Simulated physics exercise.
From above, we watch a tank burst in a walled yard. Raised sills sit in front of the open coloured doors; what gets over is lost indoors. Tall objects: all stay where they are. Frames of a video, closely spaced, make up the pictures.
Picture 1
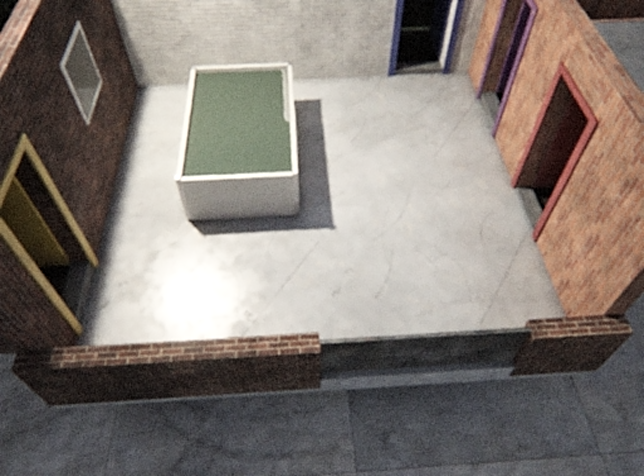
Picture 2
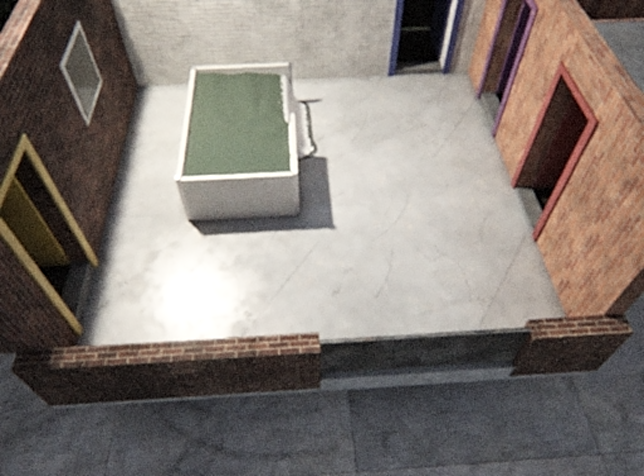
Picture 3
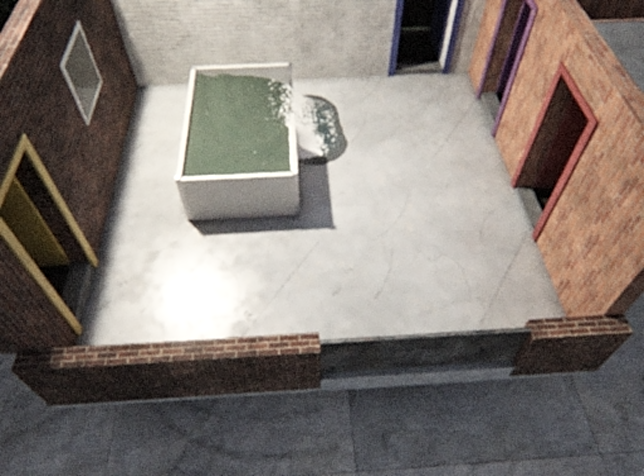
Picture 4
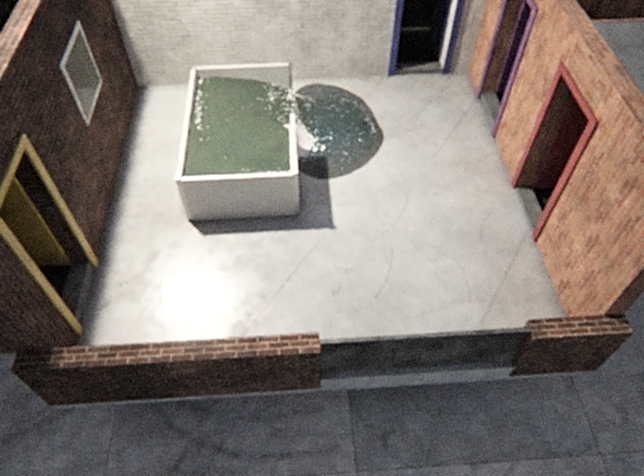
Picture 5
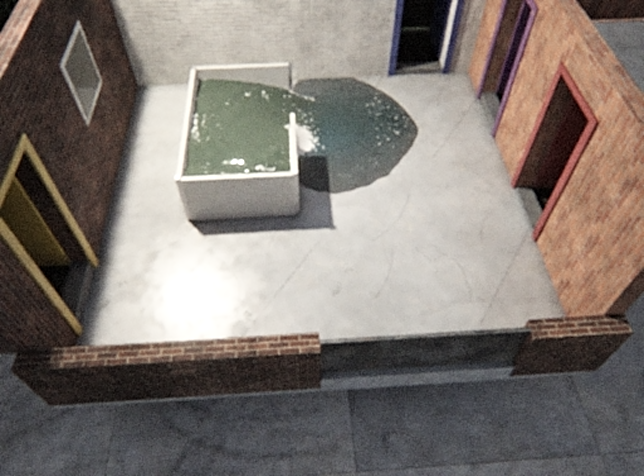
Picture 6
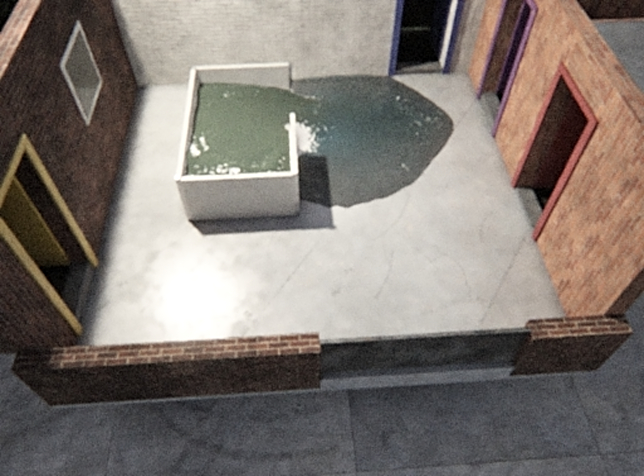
In a walled yard, water pours from a tank's right side and spreads across the floor.
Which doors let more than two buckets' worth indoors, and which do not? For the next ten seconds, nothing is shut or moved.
Result: I expect the red door to go over the limit. I expect the blue door to go over the limit. I expect the purple door to go over the limit. I expect the yellow door to stay within two buckets.
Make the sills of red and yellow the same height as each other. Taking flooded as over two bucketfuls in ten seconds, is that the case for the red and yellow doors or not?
The red door stays within it and the yellow door overflows the limit.
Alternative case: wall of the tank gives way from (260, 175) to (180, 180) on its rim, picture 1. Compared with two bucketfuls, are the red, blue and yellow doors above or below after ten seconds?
Going door by door: The red one gets too much, the blue one stays safe, and the yellow one gets too much.
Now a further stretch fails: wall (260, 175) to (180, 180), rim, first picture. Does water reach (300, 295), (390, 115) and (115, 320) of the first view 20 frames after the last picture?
In turn: Inundated, then untouched, then inundated.
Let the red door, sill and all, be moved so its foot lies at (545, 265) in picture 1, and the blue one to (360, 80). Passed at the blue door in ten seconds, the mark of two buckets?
For the blue door, it gets beyond it.
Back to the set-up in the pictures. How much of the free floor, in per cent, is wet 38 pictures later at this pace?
My estimate is close to 75 per cent.
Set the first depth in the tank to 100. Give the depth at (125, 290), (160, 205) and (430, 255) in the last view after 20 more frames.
Around 0, 0 and 6 percent, in that order.
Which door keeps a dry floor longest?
I'd go with the yellow one.
A moment on, water covers 35 % of the floor; the red door not reached, the blue door wet at the sill, nothing in, the purple door over two buckets in, the yellow door not reached.
Next, water covers 35 % of the floor; the red door under two buckets in, the blue door under two buckets in, the purple door far over two buckets in, the yellow door not reached.
Then, water covers 45 % of the floor; the red door over two buckets in, the blue door far over two buckets in, the purple door far over two buckets in, the yellow door not reached.
Later, water covers 75 % of the floor; the red door over two buckets in, the blue door far over two buckets in, the purple door far over two buckets in, the yellow door wet at the sill, nothing in.
In the end, water covers 95 % of the floor; the red door far over two buckets in, the blue door far over two buckets in, the purple door far over two buckets in, the yellow door wet at the sill, nothing in.
